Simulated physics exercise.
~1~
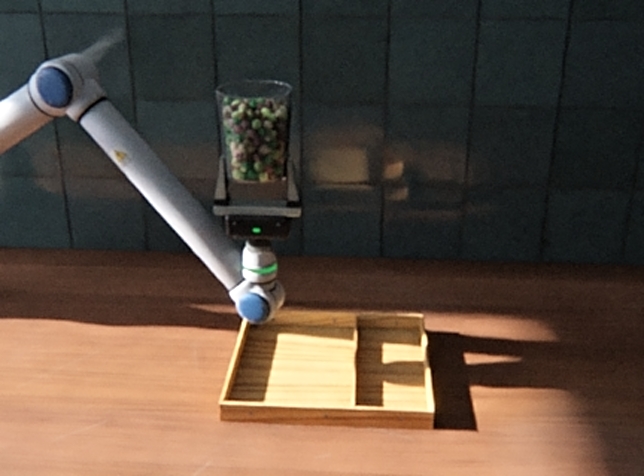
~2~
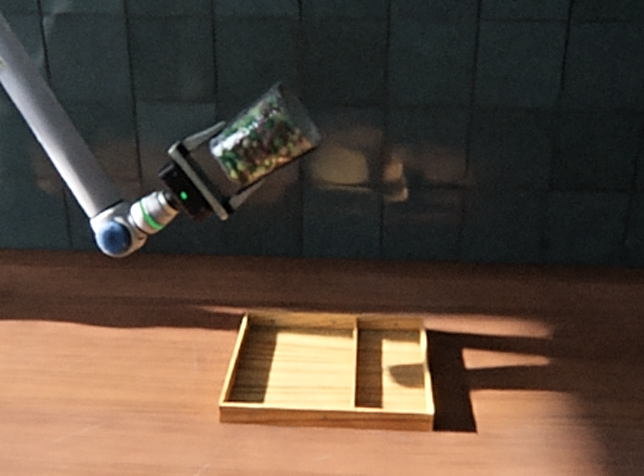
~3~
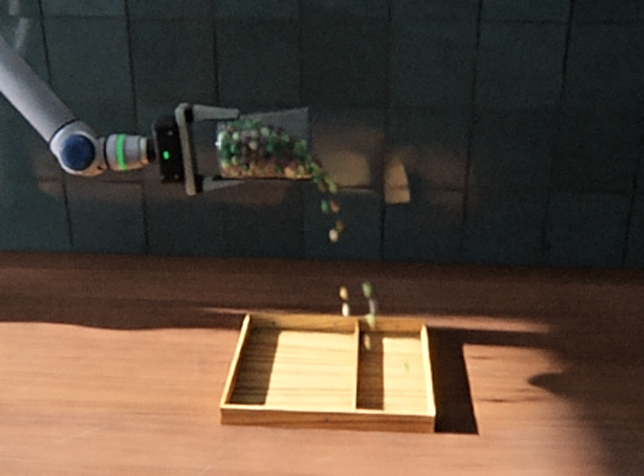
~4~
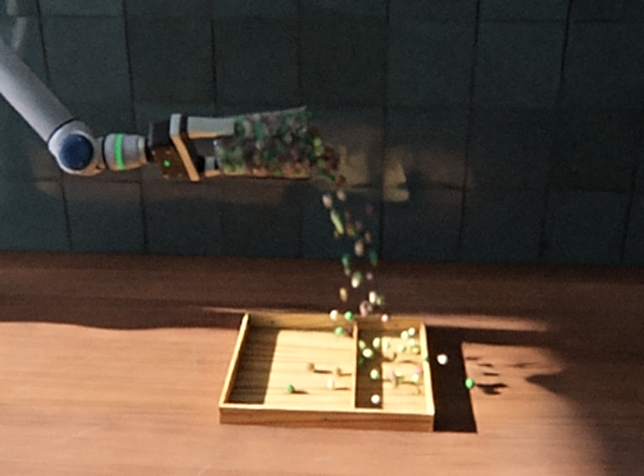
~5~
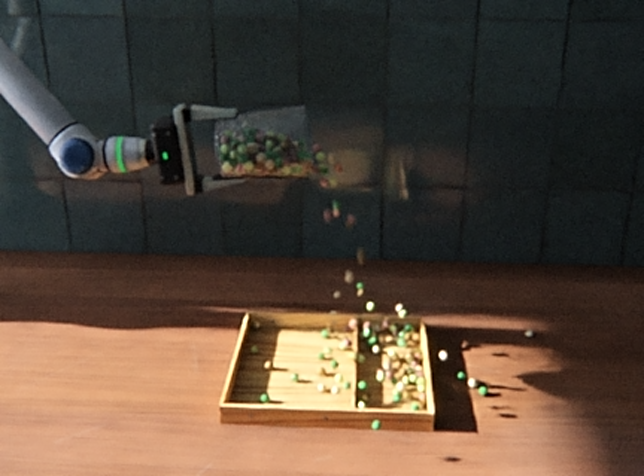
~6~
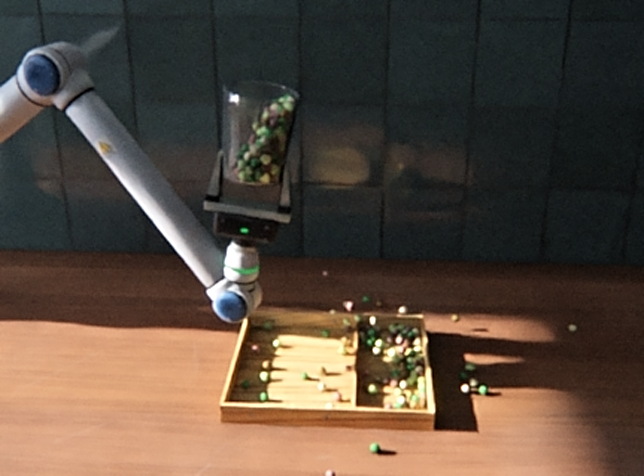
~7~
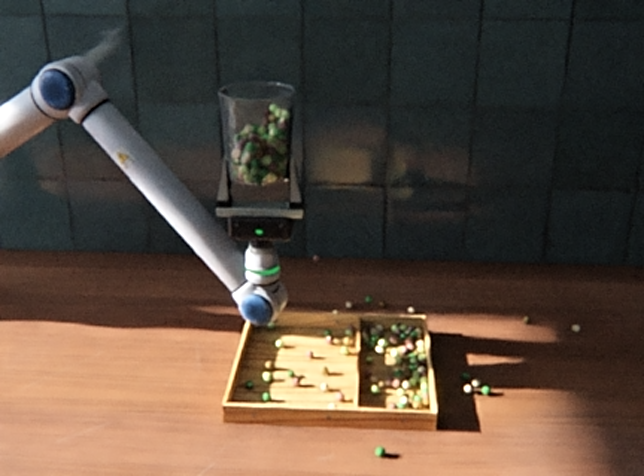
In the video, a robot arm tips a clear tumbler of small round sweets to the right over a divided wooden tray, spilling some mostly into its right part, then turns it upright, still partly full, with a few sweets scattered on the table.
